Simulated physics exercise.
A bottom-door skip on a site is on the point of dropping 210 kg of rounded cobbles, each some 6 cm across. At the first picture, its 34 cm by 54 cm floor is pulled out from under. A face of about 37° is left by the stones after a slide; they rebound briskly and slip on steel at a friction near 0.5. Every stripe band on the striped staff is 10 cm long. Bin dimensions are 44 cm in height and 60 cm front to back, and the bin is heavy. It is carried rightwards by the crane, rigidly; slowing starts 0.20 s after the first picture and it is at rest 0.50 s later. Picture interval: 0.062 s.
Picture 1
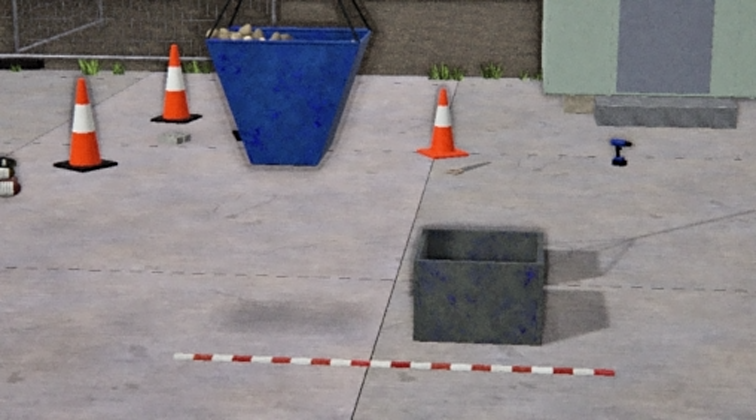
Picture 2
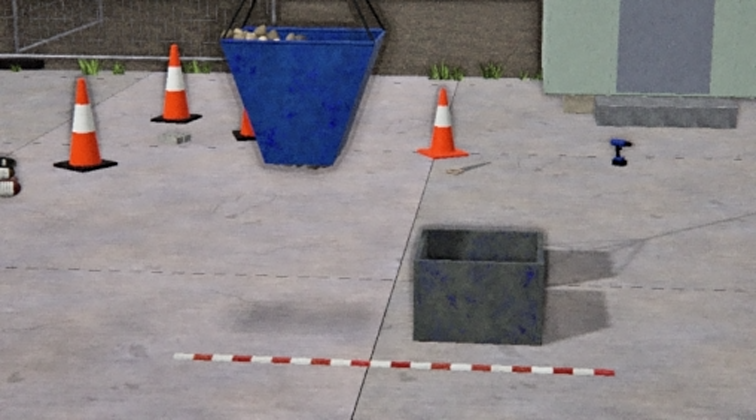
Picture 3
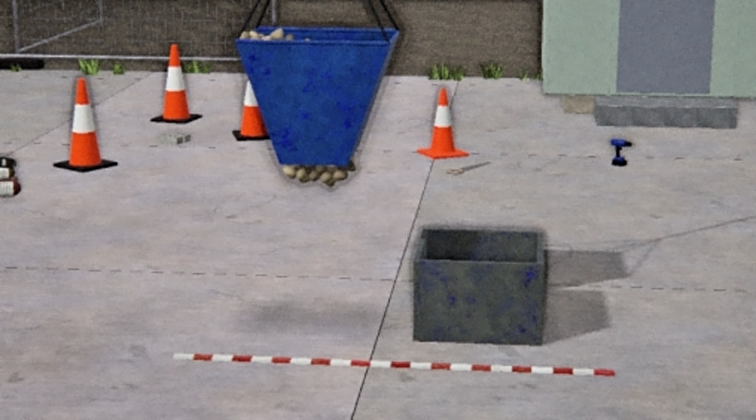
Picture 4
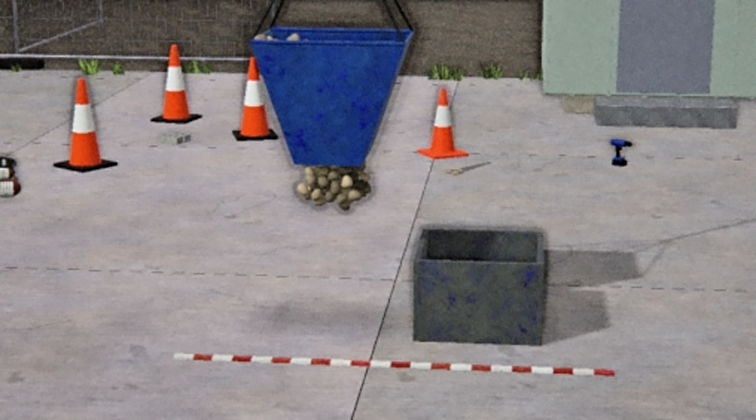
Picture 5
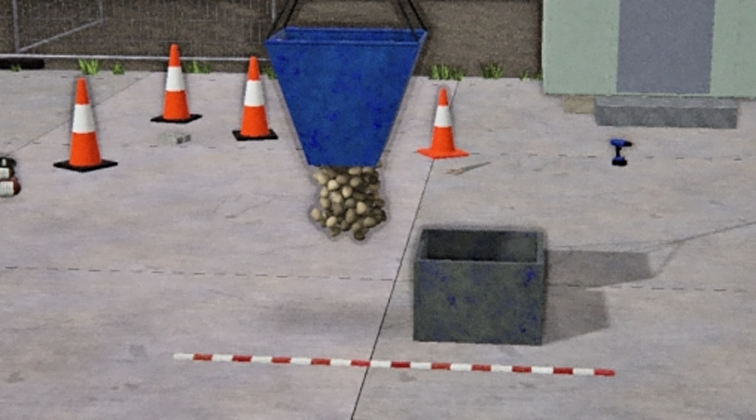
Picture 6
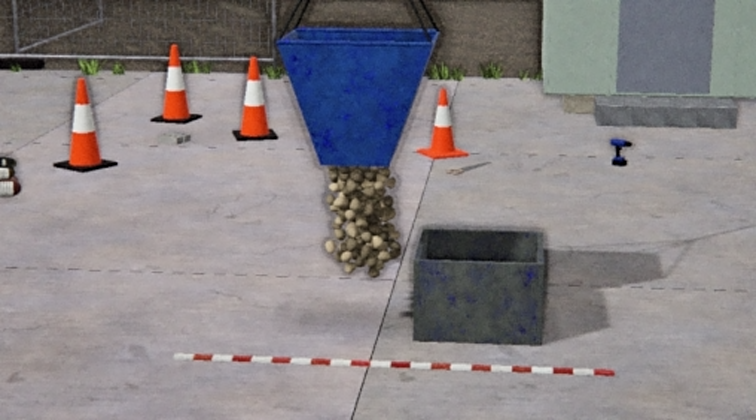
A blue tapered skip holding rounded stones hangs from dark lines above a pale concrete yard, seen from a raised, fixed viewpoint. Four orange-and-white cones stand around it, with a dark open bin and red-and-white staff in front and a pale green structure at right. The skip glides steadily right as stones emerge from its underside, their column lengthening downward beside the bin.
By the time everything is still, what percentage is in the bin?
About 9 per cent is there.
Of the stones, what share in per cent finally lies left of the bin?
Something like 85 per cent, roughly.
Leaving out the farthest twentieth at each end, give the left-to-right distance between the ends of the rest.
Some 120 cm left to right.
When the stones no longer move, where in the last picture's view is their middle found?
Middle at rest: Roughly (371, 314).
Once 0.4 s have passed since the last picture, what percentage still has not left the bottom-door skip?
Estimate: About 15 %.
Then, 0.4 s after the last picture, 16 % in the bottom-door skip, 77 % falling or lying left of the bin, 7 % falling or lying in the bin, 1 % falling or lying beside or right of the bin; the stones farthest right are at (476, 276).
Then, 0.8 s after the last picture, 0 % in the bottom-door skip, 87 % falling or lying left of the bin, 9 % falling or lying in the bin, 4 % falling or lying beside or right of the bin; the stones farthest right are at (528, 309).
Then, 1.4 s after the last picture, 0 % in the bottom-door skip, 85 % falling or lying left of the bin, 9 % falling or lying in the bin, 6 % falling or lying beside or right of the bin; the stones farthest right are at (528, 311).
Then, 2.3 s after the last picture, 0 % in the bottom-door skip, 85 % falling or lying left of the bin, 9 % falling or lying in the bin, 6 % falling or lying beside or right of the bin; the stones farthest right are at (528, 311).
Then, 4.2 s after the last picture, 0 % in the bottom-door skip, 85 % left of the bin, 9 % in the bin, 6 % beside or right of the bin; the stones farthest right are at (528, 311).
